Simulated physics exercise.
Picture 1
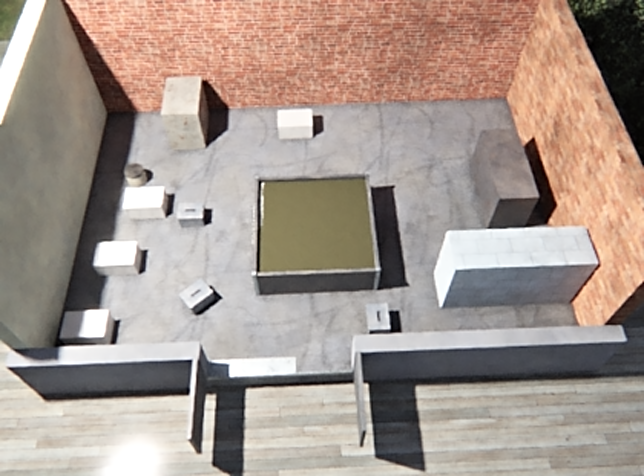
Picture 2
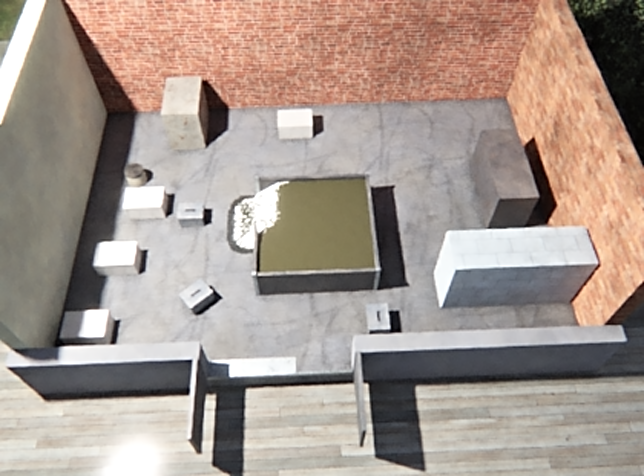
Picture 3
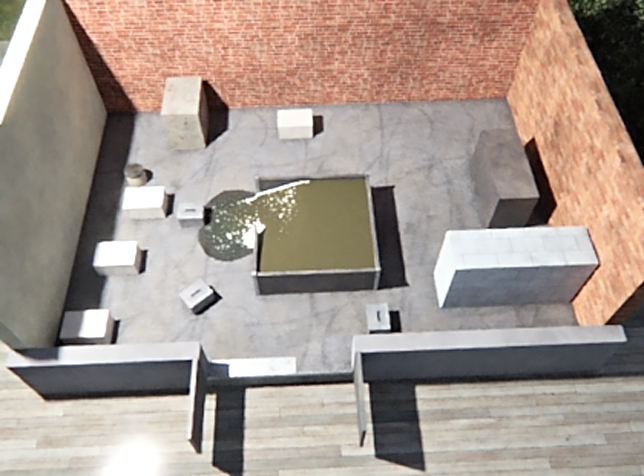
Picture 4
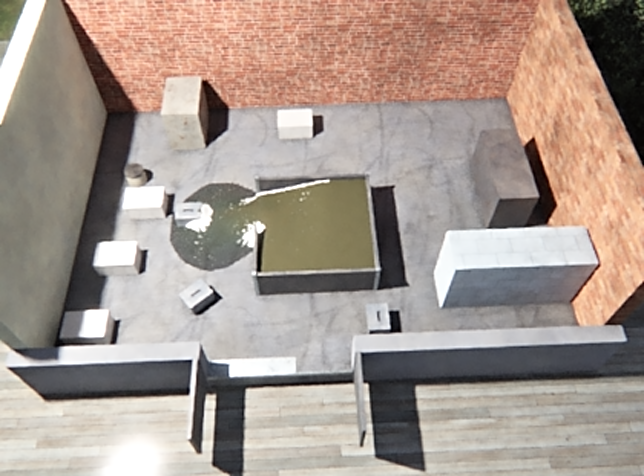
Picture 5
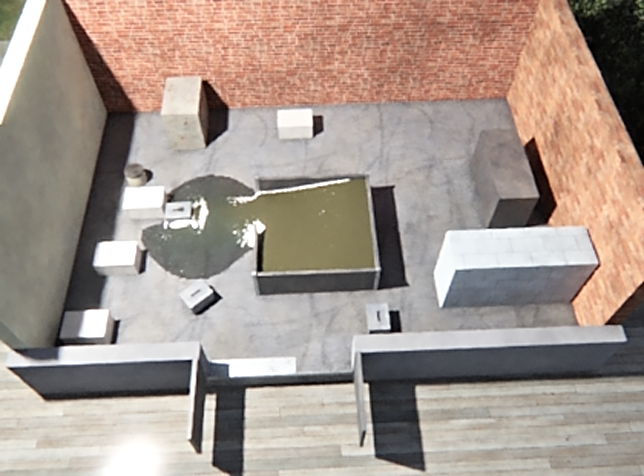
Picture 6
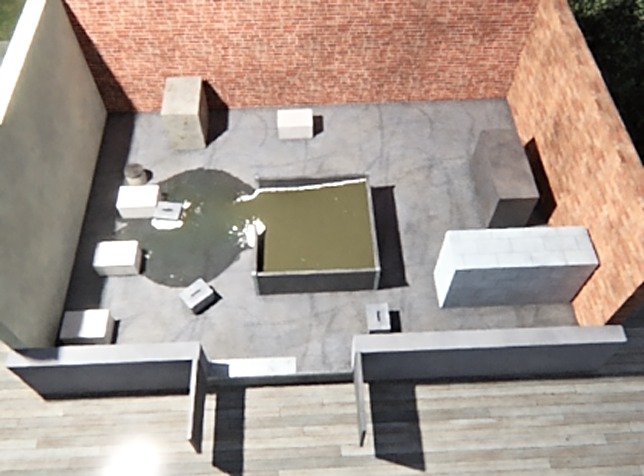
Walled yard seen from above, murky water bursting from the left of a central tank, spreading leftward and nudging a small grey block.
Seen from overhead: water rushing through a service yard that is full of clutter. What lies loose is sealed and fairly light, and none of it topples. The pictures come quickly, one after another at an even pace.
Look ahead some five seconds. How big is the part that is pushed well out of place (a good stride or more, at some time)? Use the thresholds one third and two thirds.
I'd put it between one third and two thirds.
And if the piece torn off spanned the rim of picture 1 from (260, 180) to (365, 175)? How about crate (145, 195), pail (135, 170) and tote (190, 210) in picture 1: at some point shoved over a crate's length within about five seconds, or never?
Object by object: Covered the distance, short of it, covered the distance.
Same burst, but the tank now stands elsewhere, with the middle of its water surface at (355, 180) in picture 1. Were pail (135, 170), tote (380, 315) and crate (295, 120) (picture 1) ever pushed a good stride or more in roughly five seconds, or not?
Results in order: Made it that far / never that far / never that far.
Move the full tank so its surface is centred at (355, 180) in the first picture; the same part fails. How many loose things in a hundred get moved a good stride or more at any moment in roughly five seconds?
It works out at about 60 percent.
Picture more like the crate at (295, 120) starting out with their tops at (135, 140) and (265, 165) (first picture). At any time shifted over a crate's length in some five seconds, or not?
Displaced, stays put.
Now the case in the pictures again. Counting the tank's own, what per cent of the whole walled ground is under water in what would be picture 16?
About 35 per cent.
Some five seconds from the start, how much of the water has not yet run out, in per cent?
Close to 100 %.
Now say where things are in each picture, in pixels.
The first frame shows a tote at (190, 211), on the bottom; a crate at (144, 197) rests on the ground; 0 of 8 have shifted.
The second frame shows a tote at (190, 211), on the bottom; a crate at (144, 197), on the bottom; 0 of 8 have shifted.
The third frame shows a tote at (190, 211), on the bottom; a crate at (144, 197), on the bottom; 0 of 8 have shifted.
The fourth frame shows a tote at (189, 210), on the bottom, close to its start; a crate at (144, 197) rests on the ground; 0 of 8 have shifted.
The fifth frame shows a tote at (178, 210) rests on the ground, close to its start; a crate at (144, 197), on the bottom; 1 of 8 have shifted.
The sixth frame shows a tote at (168, 210), on the bottom, a stride from its start; a crate at (138, 196), on the bottom, close to its start; 2 of 8 have shifted.
A moment on, 1 of 8 are well off their spots; 0 afloat.
Next, 4 of 8 are well off their spots; 4 afloat.
Later, 5 of 8 are well off their spots; 4 afloat.
In the end, 4 of 8 are well off their spots, and 5 have been at some point; 3 afloat.
